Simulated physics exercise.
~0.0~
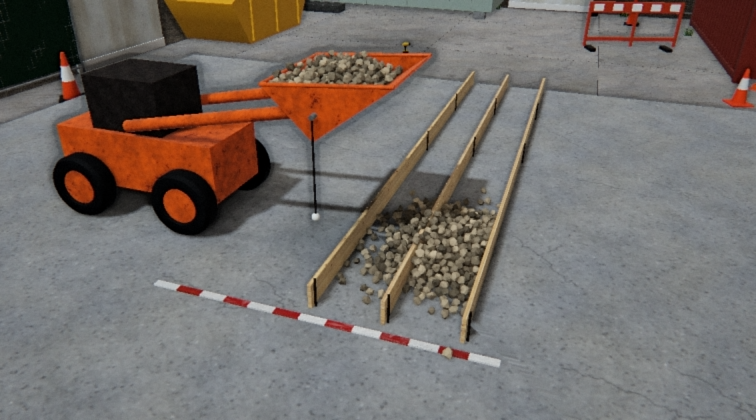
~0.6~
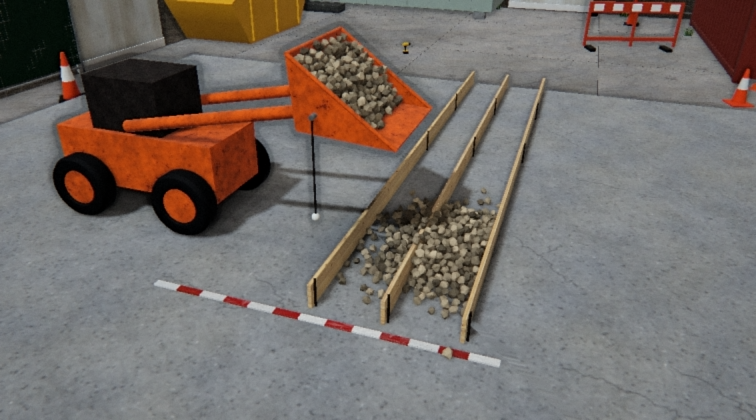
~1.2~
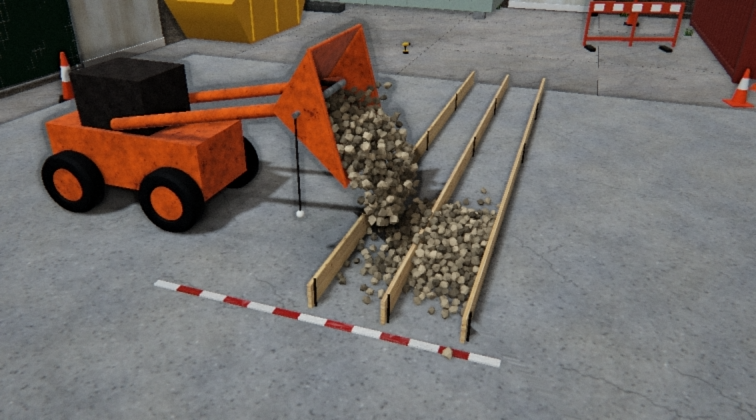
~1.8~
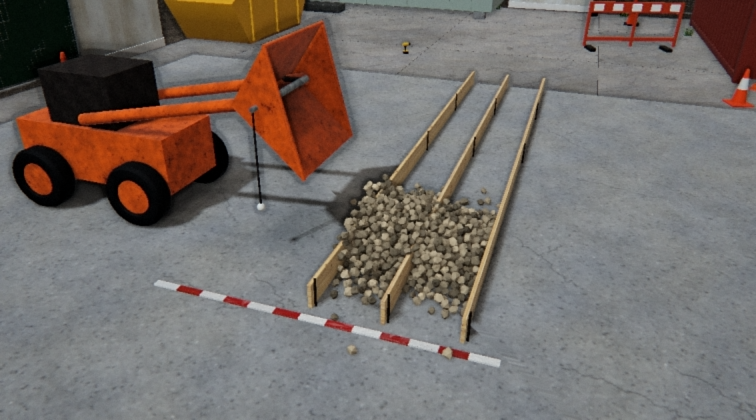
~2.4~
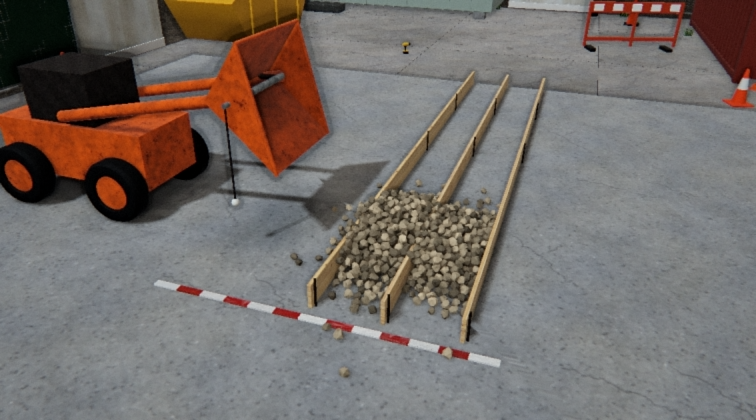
On a concrete yard, an orange loader tips its raised bucket of stones over low wooden planks beside an earlier heap, backing away to the left as they pour out. The bucket ends empty, and the stones lie in a broader pile, mostly between the planks, with a few strays outside.
